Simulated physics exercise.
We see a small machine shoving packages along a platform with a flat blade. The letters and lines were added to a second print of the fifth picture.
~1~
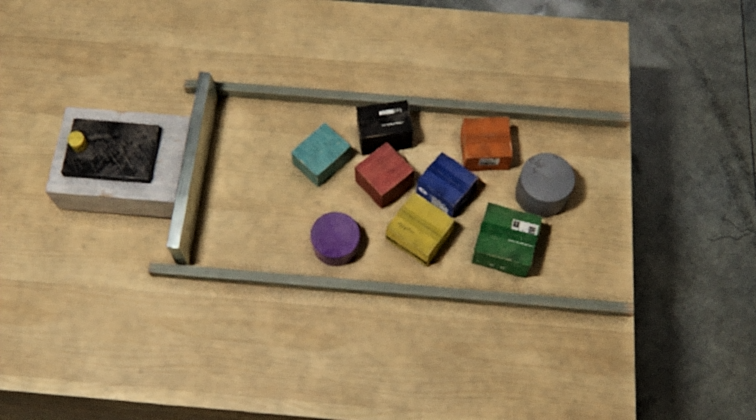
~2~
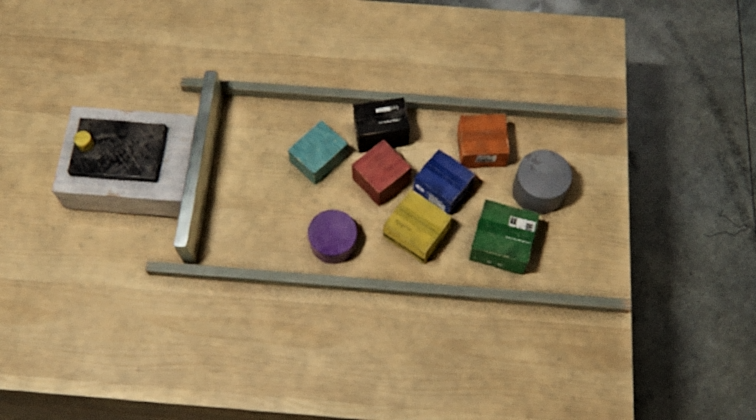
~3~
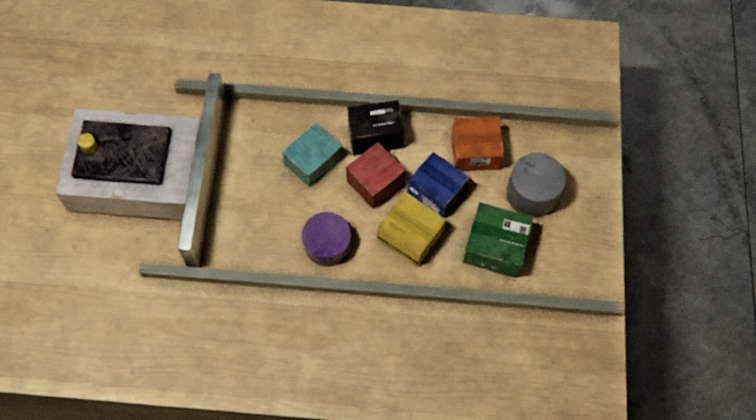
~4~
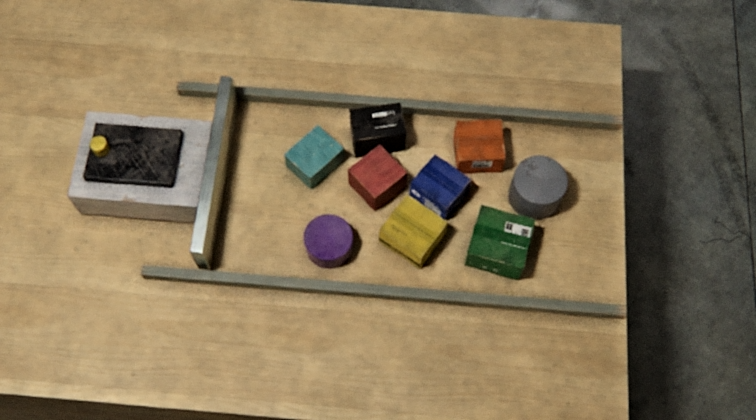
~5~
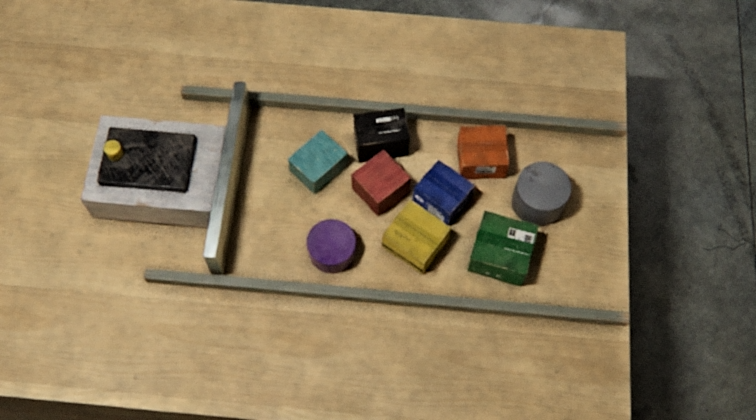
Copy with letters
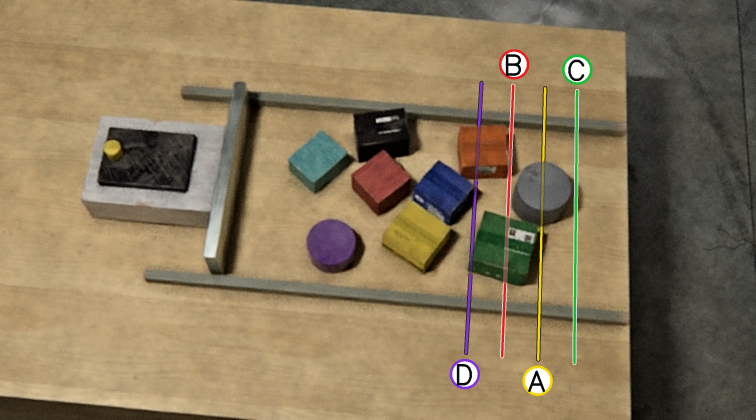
The clip opens on a wooden platform where a small grey machine sits at the left behind a flat blade, with colourful boxes and rounded containers spread between two rails. The machine then pushes the blade slightly to the right, narrowing the gap to the items, which stay untouched and keep their arrangement.
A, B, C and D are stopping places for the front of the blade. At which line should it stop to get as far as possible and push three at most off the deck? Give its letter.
A is the last line within the limit.
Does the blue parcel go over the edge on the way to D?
No.
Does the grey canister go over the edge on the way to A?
Yes.
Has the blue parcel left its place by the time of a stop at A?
Yes.
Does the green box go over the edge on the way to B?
By then, yes.
On the marked copy, A at (542, 215); B at (508, 212); C at (576, 218); D at (474, 209).
Taking A. A third of the way, robot (267, 169); black parcel (414, 138); purple pail (364, 250).
Two thirds of the way, robot (382, 179); grey canister (588, 202); green box (580, 254).
When it is over, robot (472, 187); green box over the edge; grey canister over the edge; three fallen.
As for the rest, B is within the limit but short; C drops five; D is within the limit but short.
